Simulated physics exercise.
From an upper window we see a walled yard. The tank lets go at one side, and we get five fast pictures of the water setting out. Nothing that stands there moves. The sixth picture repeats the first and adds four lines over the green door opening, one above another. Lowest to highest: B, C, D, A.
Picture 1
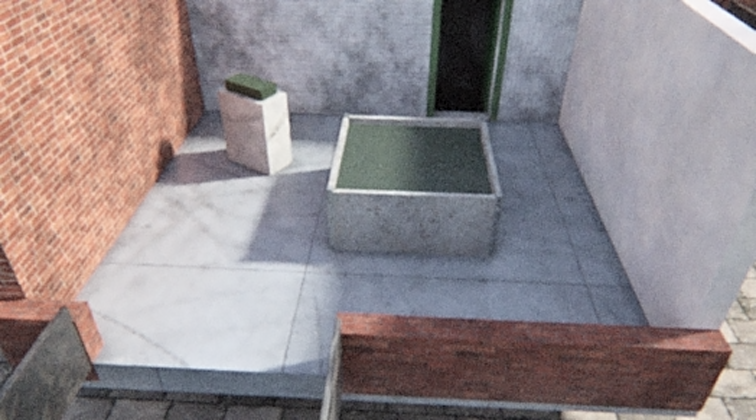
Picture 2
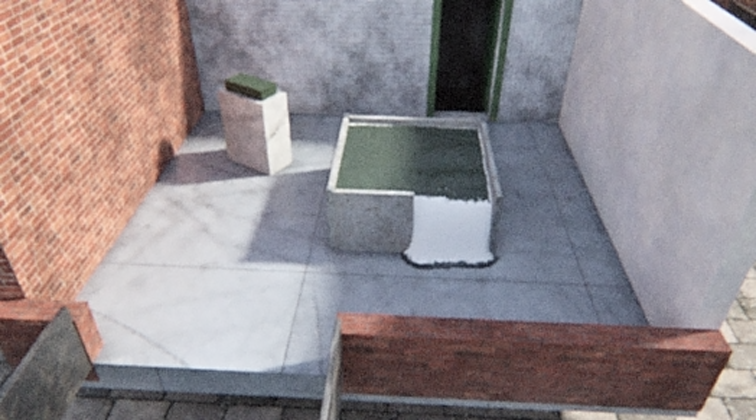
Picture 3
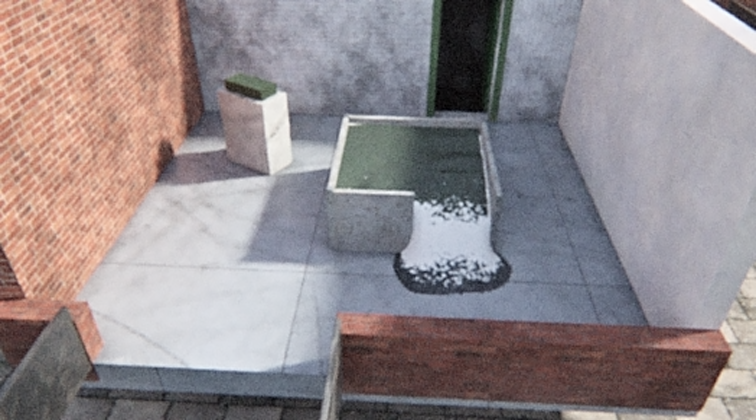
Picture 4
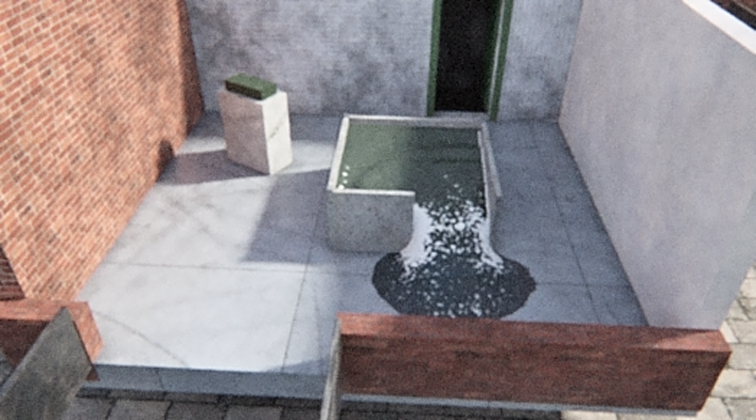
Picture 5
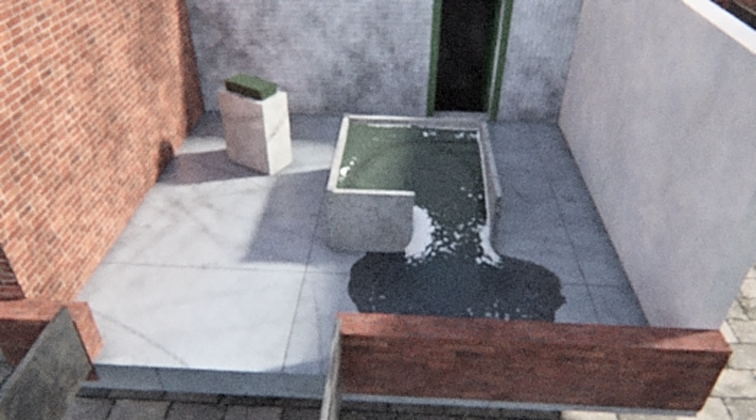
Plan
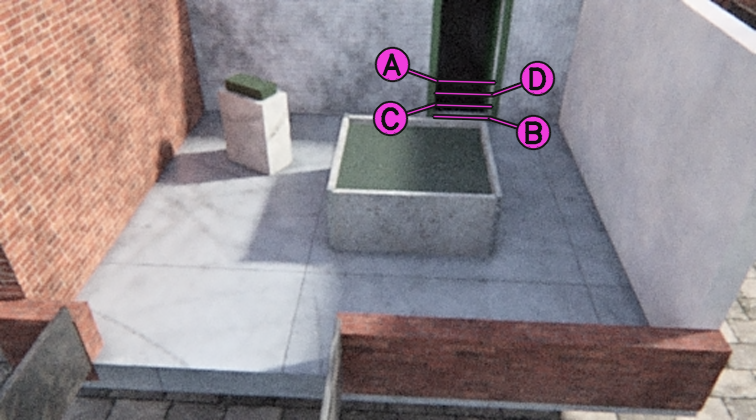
Water pouring from the broken front right corner of a raised tank and spreading in a dark pool across a walled yard.
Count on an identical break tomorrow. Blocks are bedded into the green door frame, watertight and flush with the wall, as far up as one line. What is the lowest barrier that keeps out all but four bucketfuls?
The limit is C.
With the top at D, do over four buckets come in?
No, not at all.
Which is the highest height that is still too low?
It is B.
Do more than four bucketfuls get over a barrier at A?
No.
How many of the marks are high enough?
Three.
On the marked copy, A at (465, 81); B at (461, 117); C at (463, 105); D at (464, 93); from the bottom up B, C, D, A.
For height A, nothing gets over.
For height B, some 20 bucketfuls get in.
For height C, nothing gets over.
For height D, nothing gets over.
